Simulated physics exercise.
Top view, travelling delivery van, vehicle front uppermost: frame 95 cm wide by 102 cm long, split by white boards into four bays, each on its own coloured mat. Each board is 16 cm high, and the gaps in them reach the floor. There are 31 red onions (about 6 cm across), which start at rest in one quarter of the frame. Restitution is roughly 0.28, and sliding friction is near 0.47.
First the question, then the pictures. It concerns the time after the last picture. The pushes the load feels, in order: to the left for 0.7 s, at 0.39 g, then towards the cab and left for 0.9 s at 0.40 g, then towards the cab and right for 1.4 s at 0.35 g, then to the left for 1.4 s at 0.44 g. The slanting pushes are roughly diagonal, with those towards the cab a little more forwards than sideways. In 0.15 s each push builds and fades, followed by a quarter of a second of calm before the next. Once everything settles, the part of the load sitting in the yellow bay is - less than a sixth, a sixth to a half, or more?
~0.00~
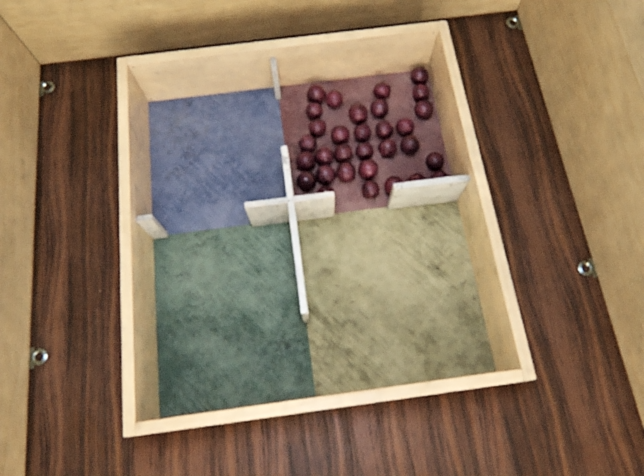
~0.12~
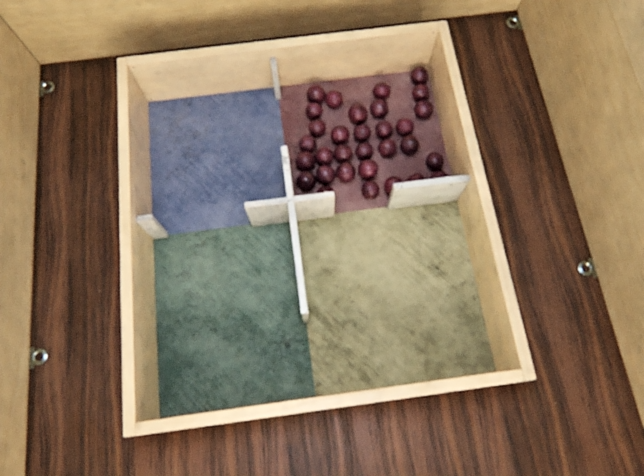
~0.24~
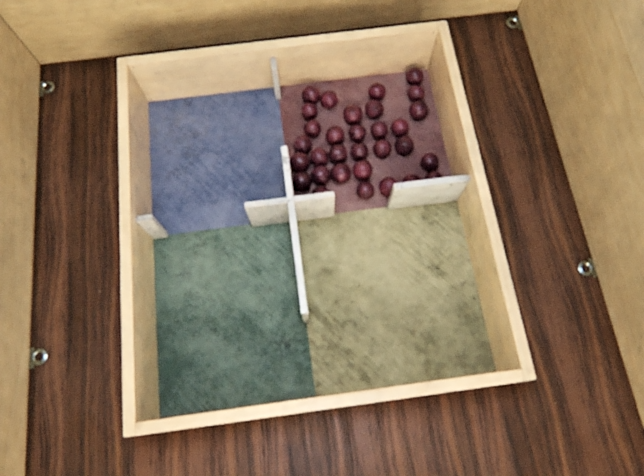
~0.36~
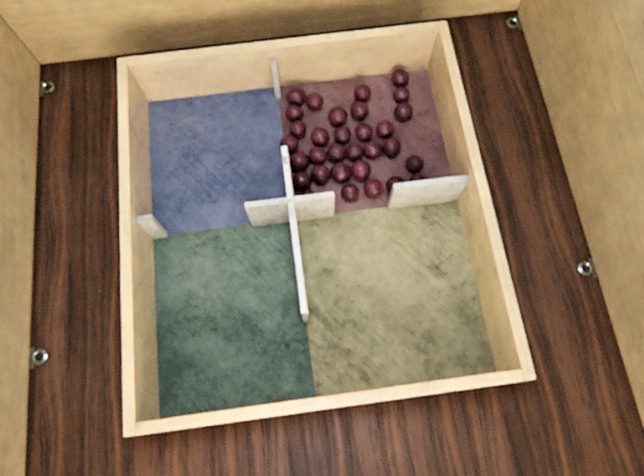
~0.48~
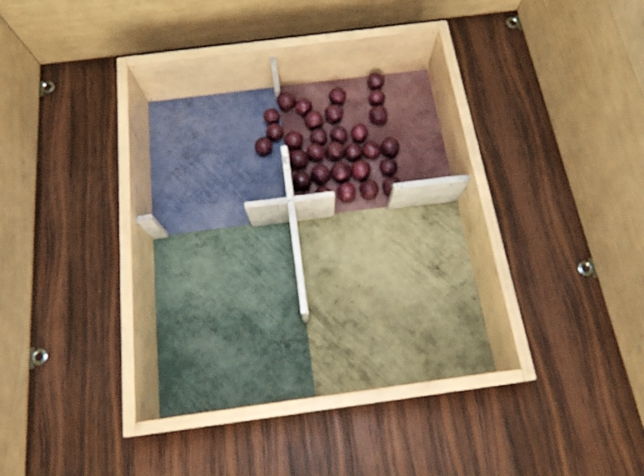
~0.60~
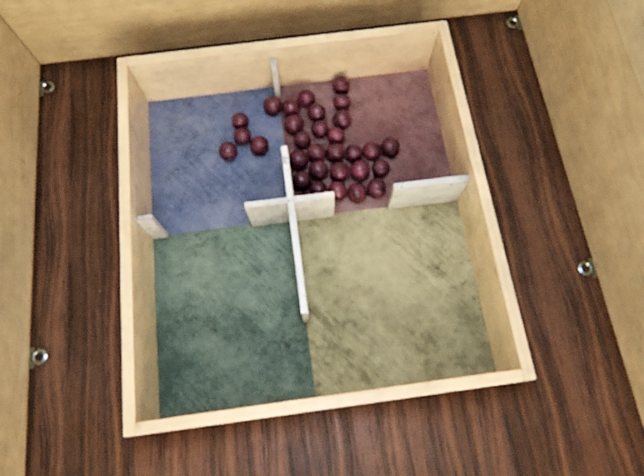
It is under a sixth.
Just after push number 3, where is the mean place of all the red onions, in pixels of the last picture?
Roughly (276, 101).
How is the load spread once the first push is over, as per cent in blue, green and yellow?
Shares - blue: 40, green: 0, yellow: 0 (per cent).
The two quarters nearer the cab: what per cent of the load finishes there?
Share: About 100 in a hundred.
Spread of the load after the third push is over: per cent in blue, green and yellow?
At that point the shares are blue 60, green 0 and yellow 0 per cent.
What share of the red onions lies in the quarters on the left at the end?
That works out to roughly 80 percent.
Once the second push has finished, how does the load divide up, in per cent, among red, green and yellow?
In per cent: Red 20, green 0 and yellow 0.
After push 1 (0.94 s), 20 in the red bay and 11 in the blue bay.
After push 2 (2.09 s), 7 in the red bay and 24 in the blue bay.
After push 3 (3.74 s), 13 in the red bay and 18 in the blue bay.
After push 4 (5.39 s), 6 in the red bay and 25 in the blue bay.
When it is over (at 5.76 s), 6 in the red bay and 25 in the blue bay. Asked share, 0 of 31, 0 per cent.
